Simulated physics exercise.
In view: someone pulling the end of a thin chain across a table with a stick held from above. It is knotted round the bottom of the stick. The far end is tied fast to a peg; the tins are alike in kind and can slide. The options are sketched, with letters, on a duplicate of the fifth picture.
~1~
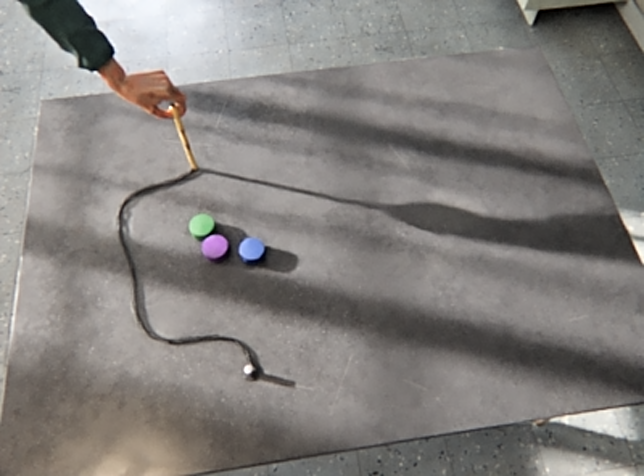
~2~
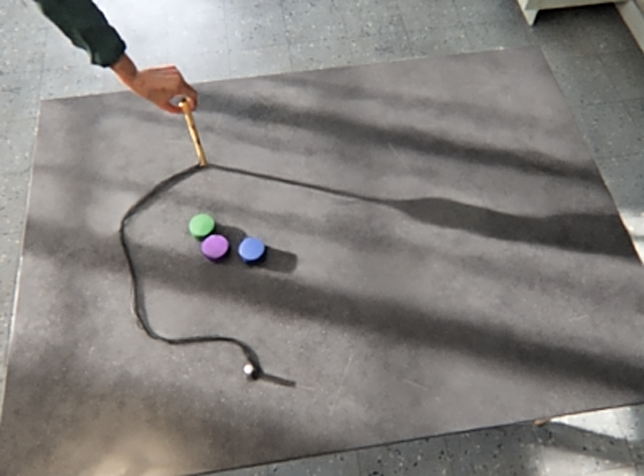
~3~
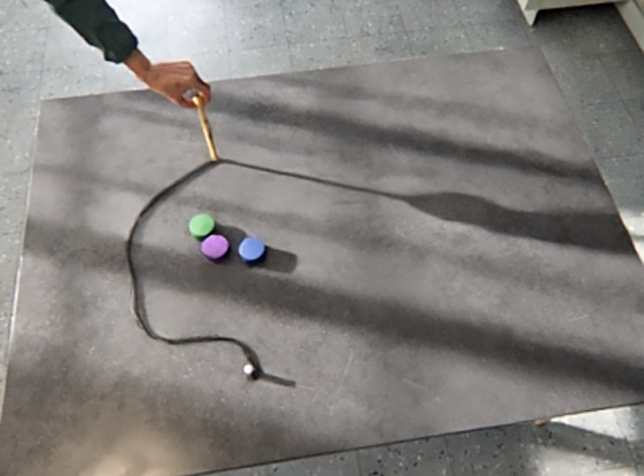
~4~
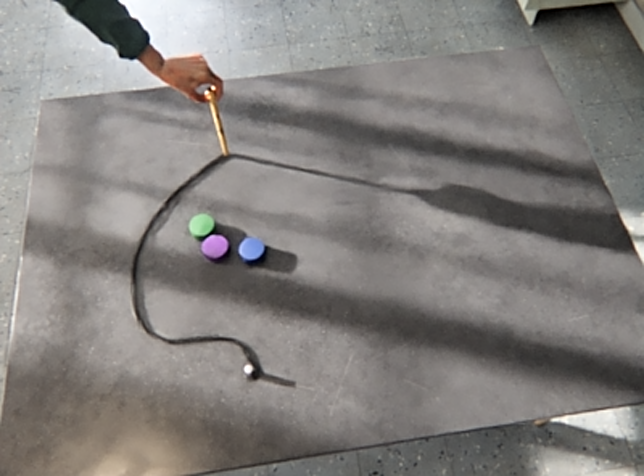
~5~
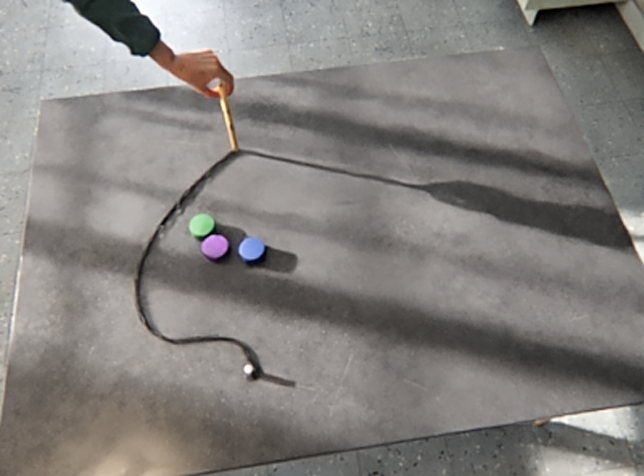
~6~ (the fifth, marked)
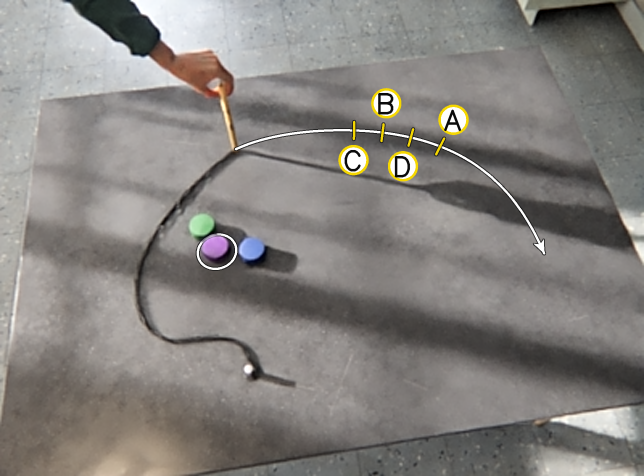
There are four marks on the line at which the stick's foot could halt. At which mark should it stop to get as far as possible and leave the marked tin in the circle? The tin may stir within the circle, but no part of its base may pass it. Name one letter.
At C, and not beyond.
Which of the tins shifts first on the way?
The green one.
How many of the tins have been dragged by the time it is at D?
Three.
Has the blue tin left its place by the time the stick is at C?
By then, no.
On the marked copy, A at (440, 146); B at (383, 133); C at (354, 130); D at (411, 138); the ring at (217, 251); the route from (236, 149) via (414, 138) to (544, 254).
Following C. Soon after the start, foot of the stick (276, 137); purple tin (216, 249).
Later, foot of the stick (317, 132); purple tin (216, 249).
In the end, foot of the stick (354, 131); purple tin (217, 249); green tin (227, 228); the purple tin is still in its ring.
As for the rest, A drags the ringed tin to (270, 263); B drags the ringed tin to (233, 252); D drags the ringed tin to (252, 257).
